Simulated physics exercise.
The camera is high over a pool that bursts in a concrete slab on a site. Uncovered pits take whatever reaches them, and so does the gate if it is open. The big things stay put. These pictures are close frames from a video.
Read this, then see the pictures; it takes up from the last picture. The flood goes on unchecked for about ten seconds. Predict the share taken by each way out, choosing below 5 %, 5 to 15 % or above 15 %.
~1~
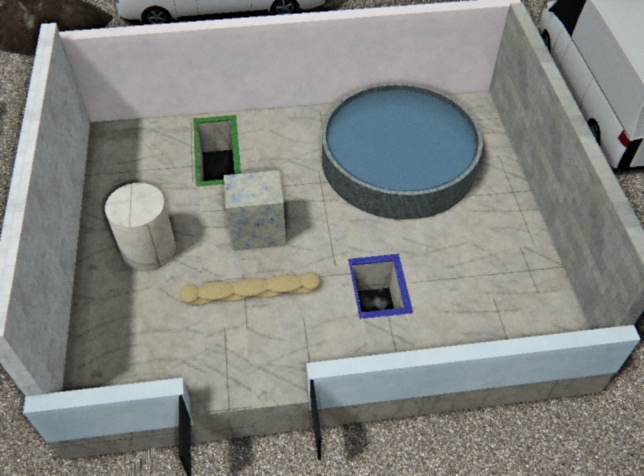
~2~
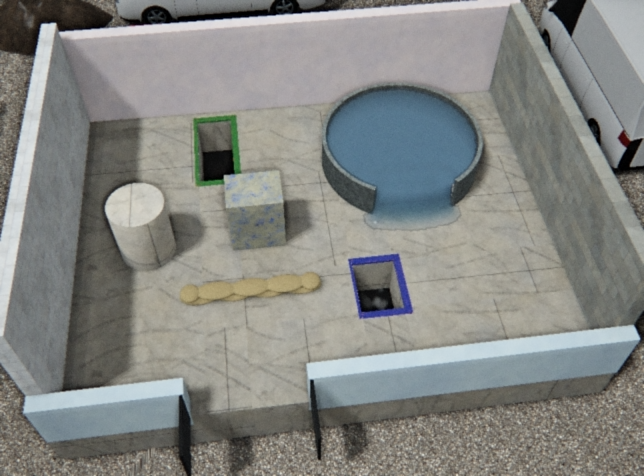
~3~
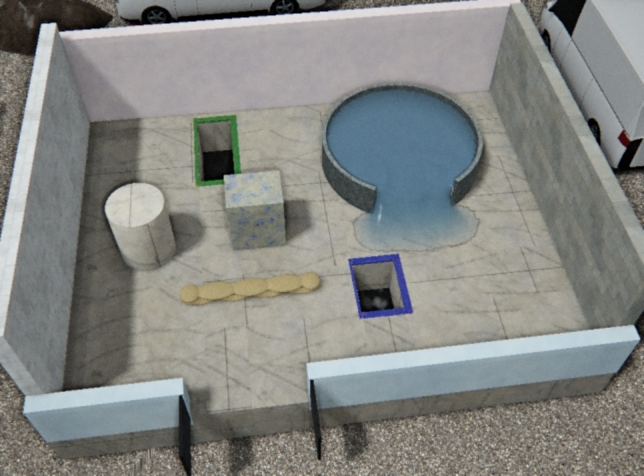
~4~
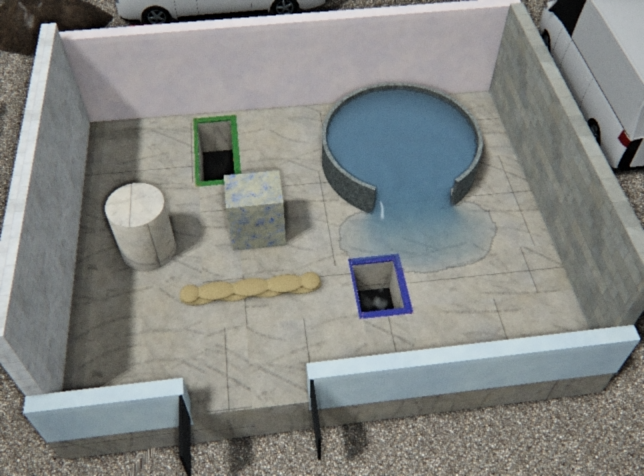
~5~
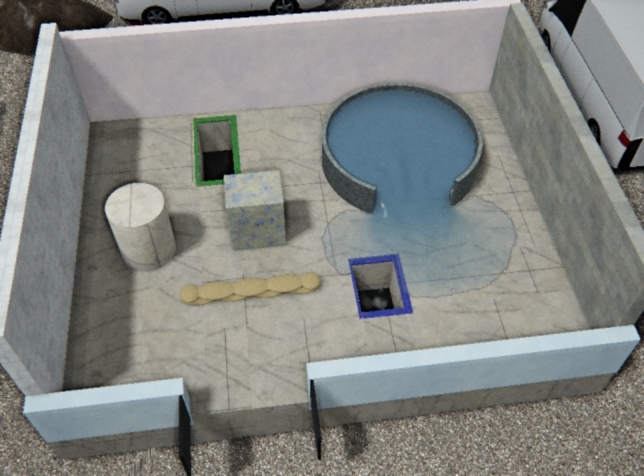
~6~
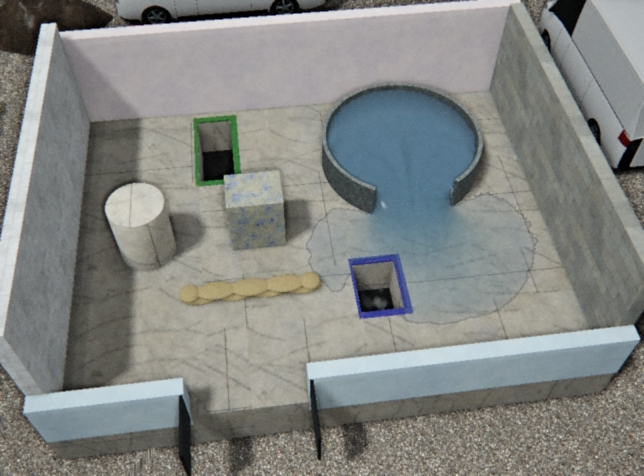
Outcome: Gate: Smaller than five per cent; green pit: Smaller than five per cent; blue pit: Greater than fifteen per cent.
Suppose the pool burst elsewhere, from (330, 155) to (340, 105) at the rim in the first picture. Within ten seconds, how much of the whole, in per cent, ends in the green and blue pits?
Near enough: Green 60 percent, blue 0 percent.
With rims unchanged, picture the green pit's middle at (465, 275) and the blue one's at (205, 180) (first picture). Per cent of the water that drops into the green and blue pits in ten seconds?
The green pit receives 40 per cent and the blue pit 0 per cent.
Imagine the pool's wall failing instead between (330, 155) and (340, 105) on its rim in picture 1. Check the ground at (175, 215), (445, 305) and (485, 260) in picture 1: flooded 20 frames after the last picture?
In the order asked: Sodden, out of reach, out of reach.
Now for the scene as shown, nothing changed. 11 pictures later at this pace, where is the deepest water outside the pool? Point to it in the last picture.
I'd say near (593, 353).
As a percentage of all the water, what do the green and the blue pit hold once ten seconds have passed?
About 0 %, then about 26 %.
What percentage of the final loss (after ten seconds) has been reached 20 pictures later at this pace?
It comes to around 50 per cent.
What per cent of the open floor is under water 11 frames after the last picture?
That works out to some 25 in a hundred.
A moment on, water covers 25 % of the floor; the gate 0 %, the green pit 0 %, the blue pit 4 %.
Next, water covers 25 % of the floor; the gate 0 %, the green pit 0 %, the blue pit 9 %.
Then, water covers 35 % of the floor; the gate 0 %, the green pit 0 %, the blue pit 15 %.
Later, water covers 60 % of the floor; the gate 1 %, the green pit 0 %, the blue pit 21 %.
In the end, water covers 75 % of the floor; the gate 2 %, the green pit 1 %, the blue pit 27 %.
